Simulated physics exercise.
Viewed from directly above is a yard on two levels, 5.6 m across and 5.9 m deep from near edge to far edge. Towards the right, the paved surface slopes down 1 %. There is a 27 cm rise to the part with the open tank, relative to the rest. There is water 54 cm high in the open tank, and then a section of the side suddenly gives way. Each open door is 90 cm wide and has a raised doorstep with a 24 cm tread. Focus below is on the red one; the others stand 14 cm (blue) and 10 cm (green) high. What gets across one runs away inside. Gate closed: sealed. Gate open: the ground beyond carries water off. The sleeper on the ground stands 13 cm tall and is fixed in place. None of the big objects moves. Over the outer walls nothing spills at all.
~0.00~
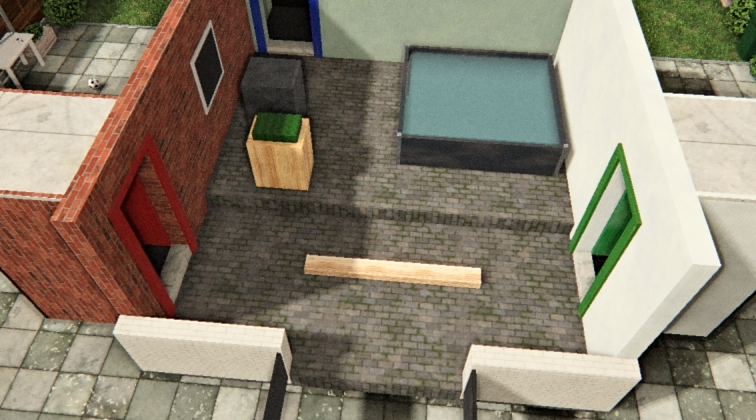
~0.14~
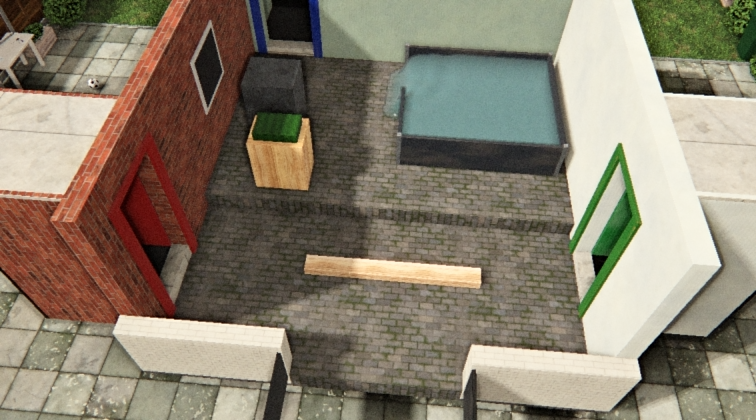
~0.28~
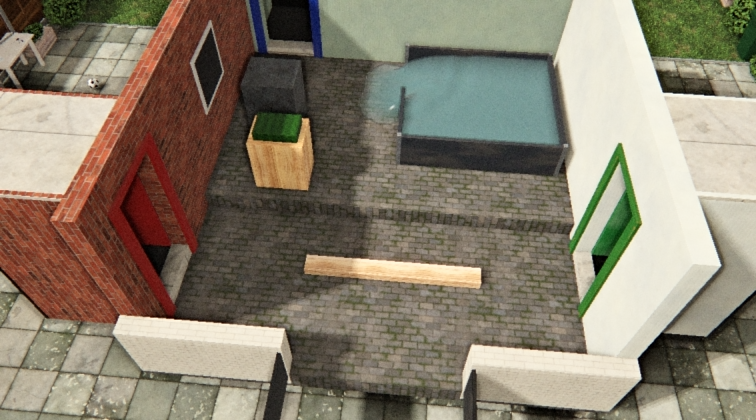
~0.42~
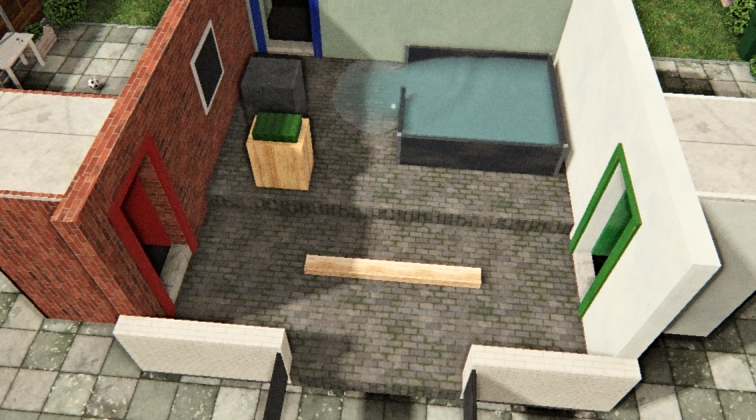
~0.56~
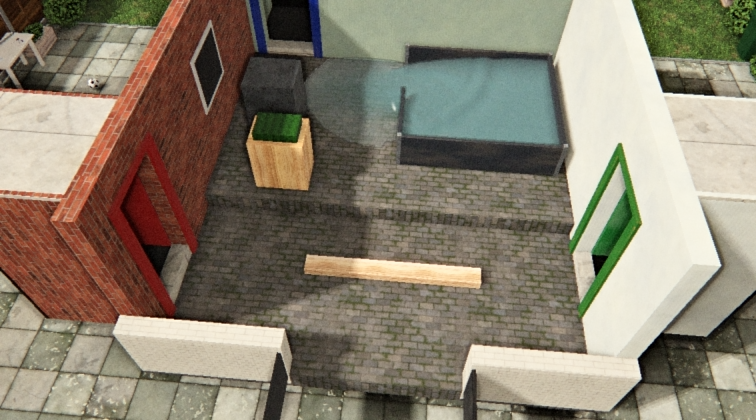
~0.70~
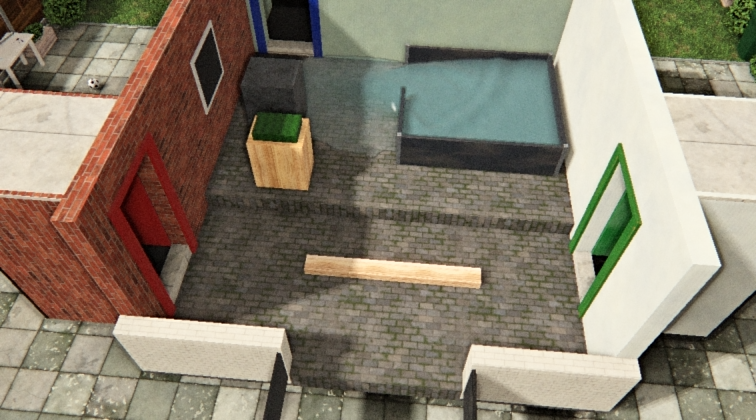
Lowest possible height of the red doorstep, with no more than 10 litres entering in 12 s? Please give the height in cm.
I would say 6.5 cm.
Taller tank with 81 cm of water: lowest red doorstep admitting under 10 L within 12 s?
Roughly 11.5 centimetres.
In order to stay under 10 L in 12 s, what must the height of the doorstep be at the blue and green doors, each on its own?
About 30 cm at blue and 12.5 cm at green.
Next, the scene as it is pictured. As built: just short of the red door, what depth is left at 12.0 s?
Some 8.0 cm.
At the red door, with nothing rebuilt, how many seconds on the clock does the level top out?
Around 11.5 seconds.
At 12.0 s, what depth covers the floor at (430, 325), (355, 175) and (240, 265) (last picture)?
In that order: 10, 5 and 7 cm.
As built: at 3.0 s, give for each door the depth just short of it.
Door depths (cm): Blue = 26, red = 1, green = 0.
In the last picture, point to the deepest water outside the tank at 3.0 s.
Near (270, 69).
After 1.4 s water covers 20 % of the floor, deepest (40 cm) near (255, 56); it has not reached the red door.
After 3.0 s water covers 35 % of the floor, deepest (35 cm) near (270, 69); it has not reached the red door.
After 12.0 s water covers 90 % of the floor, deepest (16 cm) near (590, 370); 8 cm at the red door, 0 litres in over its 22 cm doorstep.
At the red door as built, the water arrived by 3.1 s and peaked near 9 cm at 11.6 s.
Run again over the same 12 s with other heights there, 13 litres in over 6 cm, 4 litres over 8 cm. The limit of 10 litres is kept from about 6.5 cm up.
